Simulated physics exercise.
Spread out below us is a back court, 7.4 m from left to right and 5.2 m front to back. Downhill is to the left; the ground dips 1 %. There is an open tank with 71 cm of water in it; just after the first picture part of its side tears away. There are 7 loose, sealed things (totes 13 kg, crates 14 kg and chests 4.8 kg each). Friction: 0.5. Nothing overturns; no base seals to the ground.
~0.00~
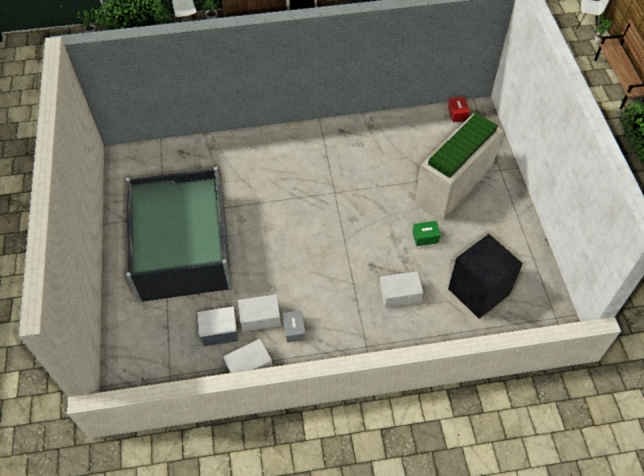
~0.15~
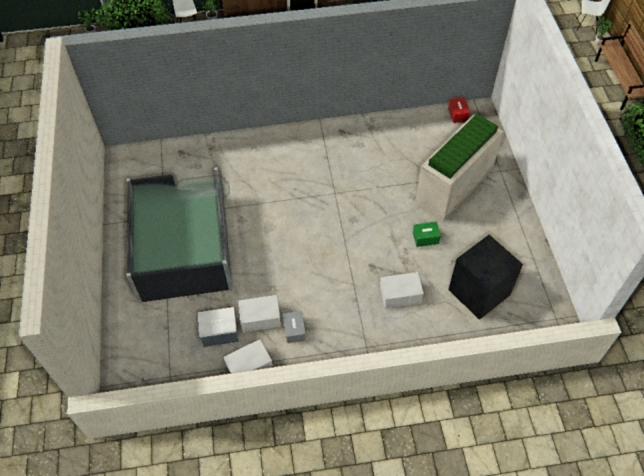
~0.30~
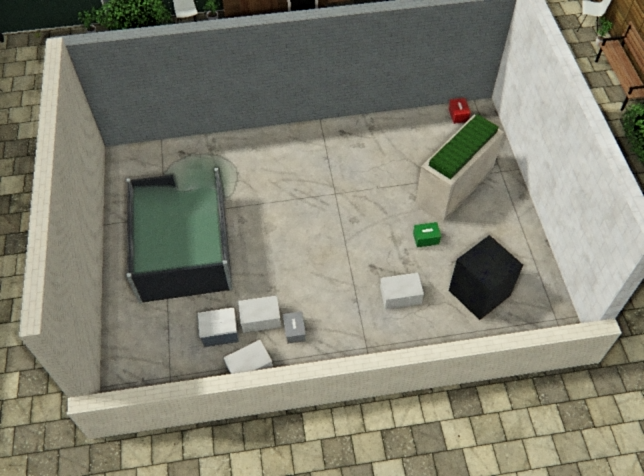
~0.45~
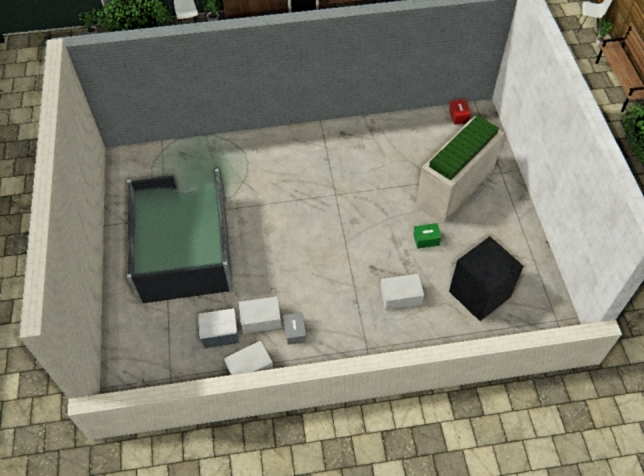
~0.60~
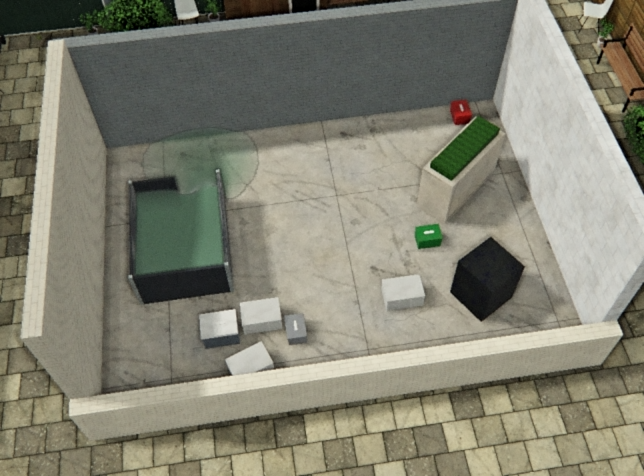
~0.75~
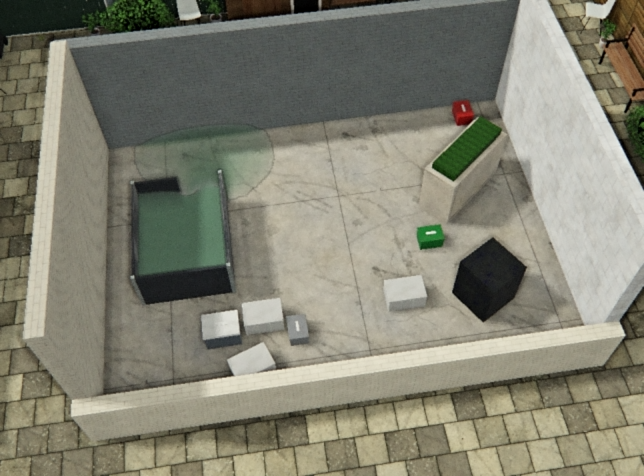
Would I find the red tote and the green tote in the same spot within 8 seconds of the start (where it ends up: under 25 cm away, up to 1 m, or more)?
Result: The red tote ought to budge somewhat, the green tote ought to stand firm.
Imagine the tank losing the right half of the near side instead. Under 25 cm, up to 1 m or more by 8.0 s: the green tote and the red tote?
The green tote hardly moves, the red tote hardly moves.
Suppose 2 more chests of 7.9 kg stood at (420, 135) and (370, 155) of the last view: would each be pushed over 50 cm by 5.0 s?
One by one: Beyond it, then beyond it.
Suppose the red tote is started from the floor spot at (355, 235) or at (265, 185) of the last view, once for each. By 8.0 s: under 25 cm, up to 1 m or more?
I'd expect that it remains where it was first and remains where it was second.
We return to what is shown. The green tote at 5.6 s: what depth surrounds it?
2 cm, roughly.
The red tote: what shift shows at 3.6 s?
Roughly 40 centimetres by that point.
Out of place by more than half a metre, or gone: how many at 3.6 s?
Tally: 0.
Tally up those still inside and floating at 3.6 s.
The number is 0.
After 1.6 s the red tote is near (464, 109), 0.0 m from its start, aground; the green tote is near (431, 233), 0.0 m from its start, aground; 0 afloat.
After 3.6 s the red tote is near (484, 109), 0.4 m from its start, aground; the green tote is near (431, 233), 0.0 m from its start, aground; 0 afloat.
After 5.6 s the red tote is near (491, 106), 0.5 m from its start, afloat; the green tote is near (431, 233), 0.0 m from its start, aground; 1 afloat.
After 8.0 s the red tote is near (490, 111), 0.5 m from its start, aground; the green tote is near (431, 233), 0.0 m from its start, aground; 1 afloat.
